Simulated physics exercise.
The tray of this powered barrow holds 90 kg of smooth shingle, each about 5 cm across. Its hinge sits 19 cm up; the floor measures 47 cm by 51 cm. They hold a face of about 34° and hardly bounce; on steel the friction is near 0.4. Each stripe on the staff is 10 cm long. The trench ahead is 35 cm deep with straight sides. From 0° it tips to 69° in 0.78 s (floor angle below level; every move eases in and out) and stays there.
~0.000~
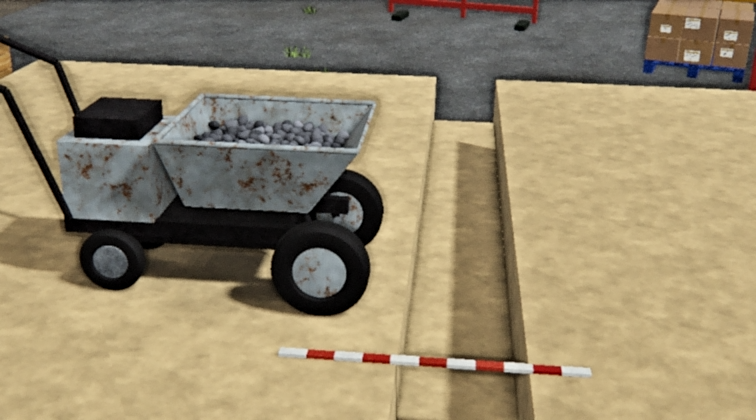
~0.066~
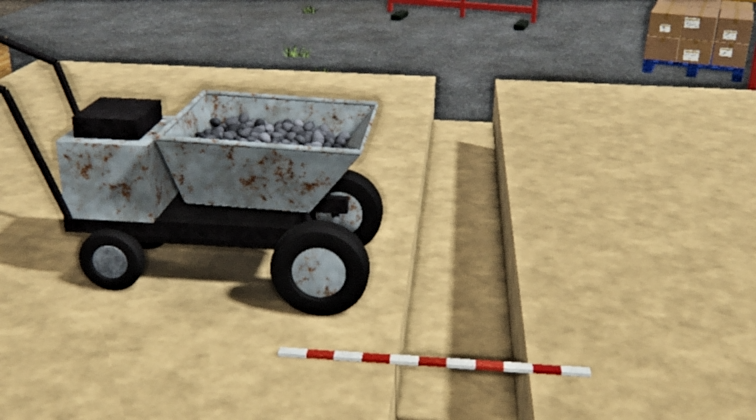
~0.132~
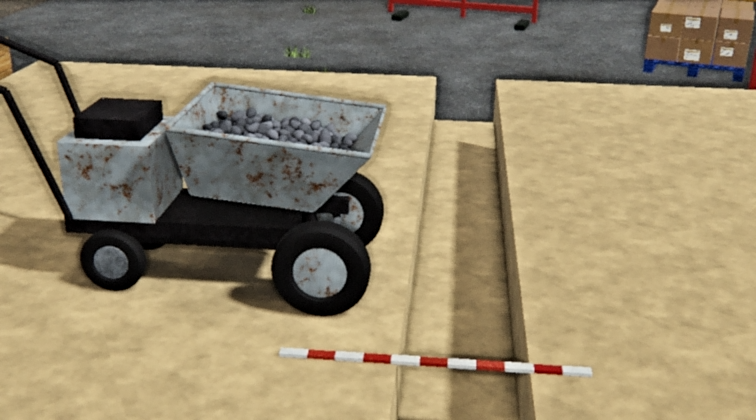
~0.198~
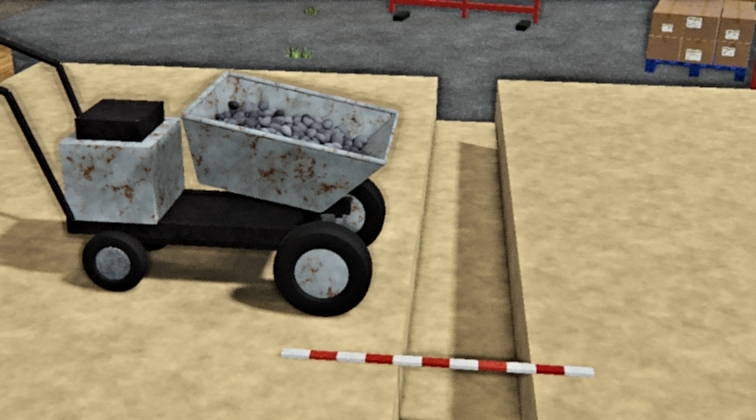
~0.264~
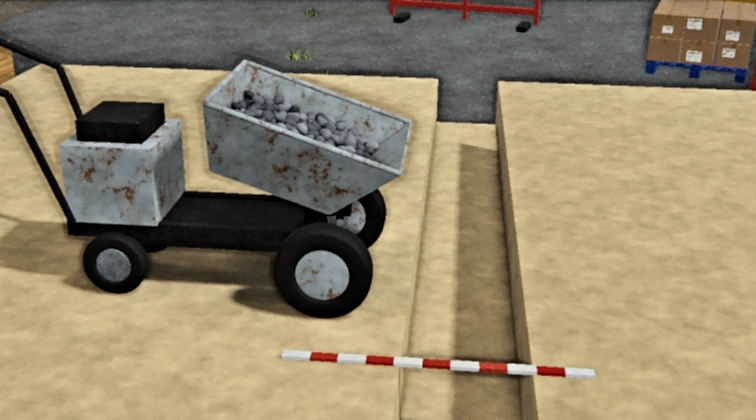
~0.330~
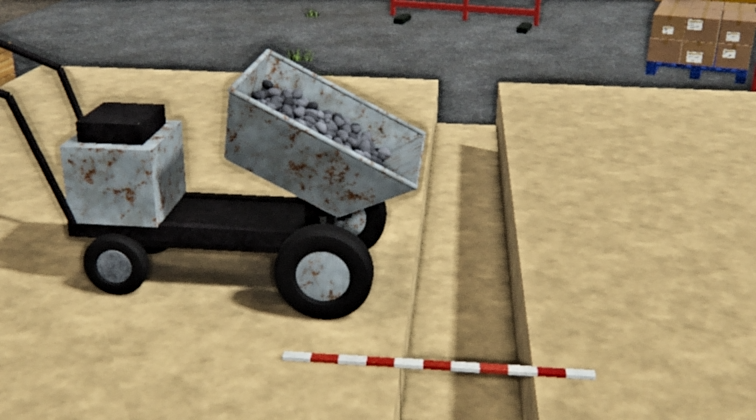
A rust-speckled grey barrow with black wheels and a black frame stands at the left on pale sandy ground, seen from slightly above and to the side. Grey stones fill its tray, facing a straight-sided trench, with a red-and-white staff lying across the front and boxes behind at the upper right. The tray slowly tilts, its rear rising and front lip swinging rightward, while the wheels stay put.
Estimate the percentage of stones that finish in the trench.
Roughly 70 per cent ends in the trench.
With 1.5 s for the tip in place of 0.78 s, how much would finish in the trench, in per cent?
Then about 85 per cent.
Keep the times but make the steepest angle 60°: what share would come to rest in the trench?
In that case some 65 per cent.
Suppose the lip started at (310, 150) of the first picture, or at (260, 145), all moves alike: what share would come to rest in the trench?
First some 95, then 90 per cent.
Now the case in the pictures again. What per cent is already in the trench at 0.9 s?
Some 25 per cent.
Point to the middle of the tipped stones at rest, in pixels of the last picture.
Near (501, 352).
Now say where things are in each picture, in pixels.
In the first frame, the tray is at 0°, its lip at (358, 152); the top of the load is at (266, 130).
The second frame shows lip at (360, 153), floor tilted 1°, highest stones at (249, 127); the stones move at 0.3 m/s on average.
The third frame shows lip at (370, 157), floor tilted 5°, highest stones at (242, 123); the stones move at 0.6 m/s on average.
The fourth frame shows lip at (385, 163), floor tilted 11°, highest stones at (244, 115); the stones move at 0.8 m/s on average.
The fifth frame shows lip at (400, 174), floor tilted 18°, highest stones at (256, 105); the stones move at 0.9 m/s on average.
In the sixth frame, the tray is at 27°, its lip at (416, 188); the top of the load is at (270, 98); the stones move at 1.0 m/s on average.
After 0.6 s the floor is at 58°; 100 % in the tray; the foremost stones are at (432, 214).
After 0.9 s the floor is at 69°; 73 % in the tray, 25 % in the trench, 2 % past the trench; the foremost stones are at (534, 279).
After 1.2 s the floor is at 69°; 23 % in the tray, 47 % in the trench, 30 % past the trench; the foremost stones are at (694, 297).
After 3.2 s the floor is at 69°; 0 % in the tray, 70 % in the trench, 30 % past the trench; the foremost stones are past the picture's edge.
